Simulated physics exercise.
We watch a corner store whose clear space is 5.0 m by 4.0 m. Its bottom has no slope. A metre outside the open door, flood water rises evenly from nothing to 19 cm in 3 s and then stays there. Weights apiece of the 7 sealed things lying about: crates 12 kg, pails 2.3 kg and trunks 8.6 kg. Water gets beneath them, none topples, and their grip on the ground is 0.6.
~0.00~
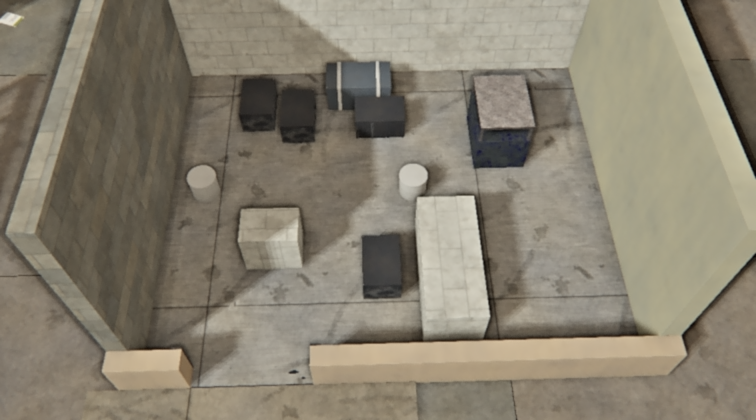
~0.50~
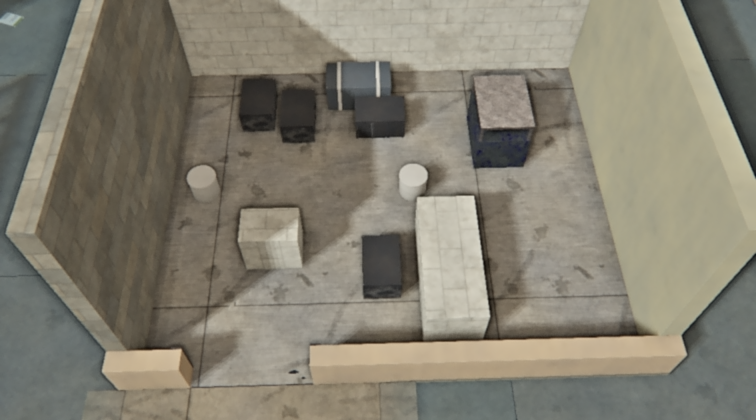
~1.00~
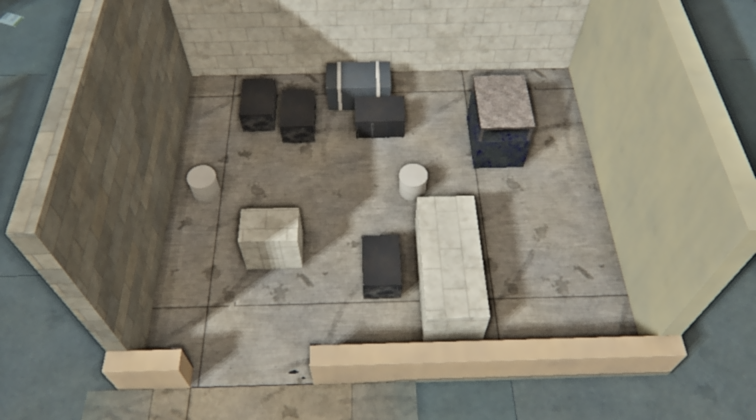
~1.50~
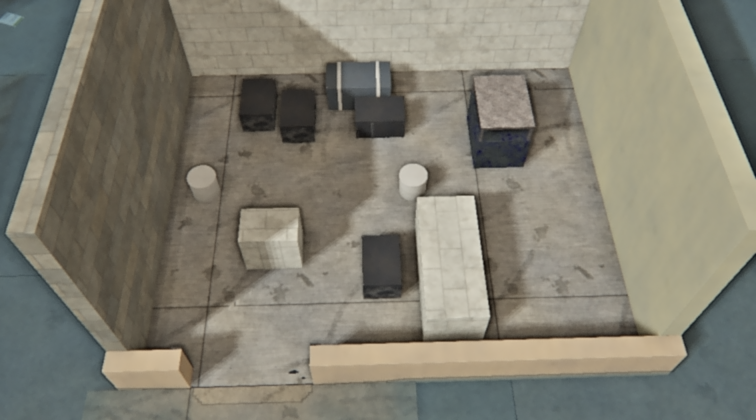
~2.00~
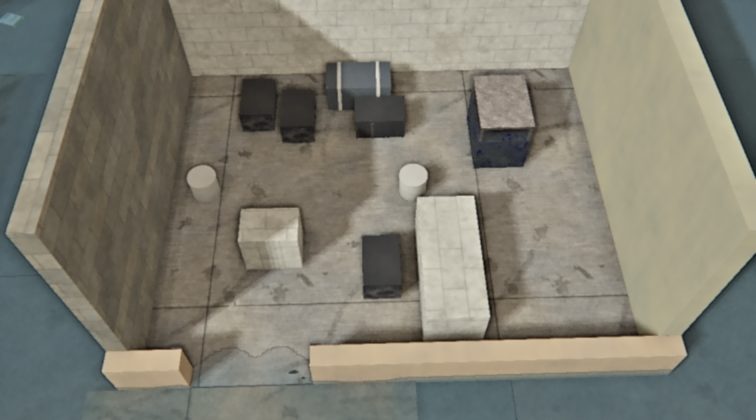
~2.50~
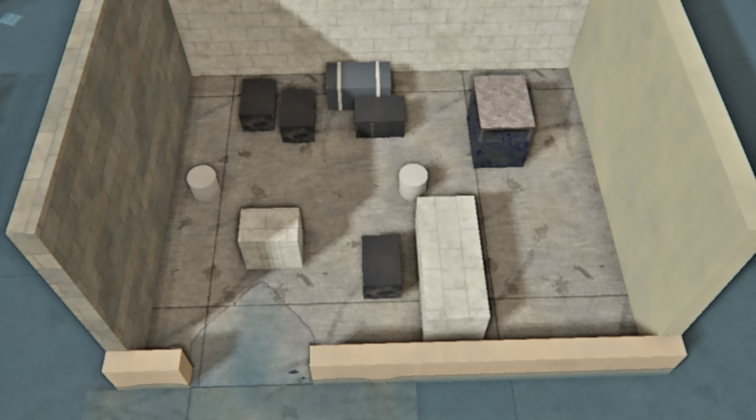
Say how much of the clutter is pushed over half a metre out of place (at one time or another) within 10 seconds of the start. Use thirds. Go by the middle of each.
Share: Two thirds or above.
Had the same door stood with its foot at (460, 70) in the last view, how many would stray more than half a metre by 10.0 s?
Then 4.
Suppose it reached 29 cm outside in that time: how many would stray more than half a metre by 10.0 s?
Then 7.
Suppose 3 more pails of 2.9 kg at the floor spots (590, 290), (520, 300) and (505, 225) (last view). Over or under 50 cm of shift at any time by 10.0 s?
In that order: Less, under, under.
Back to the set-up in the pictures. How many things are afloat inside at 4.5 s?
I count 0.
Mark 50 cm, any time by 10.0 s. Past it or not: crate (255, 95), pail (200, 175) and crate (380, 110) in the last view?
In that order: More, past it, over.
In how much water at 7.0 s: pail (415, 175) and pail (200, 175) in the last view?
About 5 and 10 cm.
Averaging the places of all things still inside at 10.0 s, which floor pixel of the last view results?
At about (424, 131).
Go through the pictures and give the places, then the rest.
A crate at (380, 109), on the bottom; a crate at (297, 107), on the bottom; 0.0 m2 under water; 0 of 7 have shifted, in the first frame.
A crate at (380, 109) rests on the ground; a crate at (297, 107), on the bottom; 0.0 m2 under water; 0 of 7 have shifted, in the second frame.
A crate at (380, 109), on the bottom; a crate at (297, 107) rests on the ground; 0.0 m2 under water; 0 of 7 have shifted, in the third frame.
A crate at (380, 109), on the bottom; a crate at (297, 107), on the bottom; 0.0 m2 under water; 0 of 7 have shifted, in the fourth frame.
A crate at (380, 109), on the bottom; a crate at (297, 107), on the bottom; water covers 0.1 m2; 0 of 7 have shifted, in the fifth frame.
A crate at (380, 109) rests on the ground; a crate at (297, 107), on the bottom; water covers 0.7 m2; 0 of 7 have shifted, in the sixth frame.
After 3.5 s 0 of 7 are over 50 cm from their spots; 0 afloat.
After 4.5 s 0 of 7 are over 50 cm from their spots; 0 afloat.
After 7.0 s 2 of 7 are over 50 cm from their spots; 4 afloat.
After 10.0 s 6 of 7 are over 50 cm from their spots, and 6 have been at some point; 5 afloat.
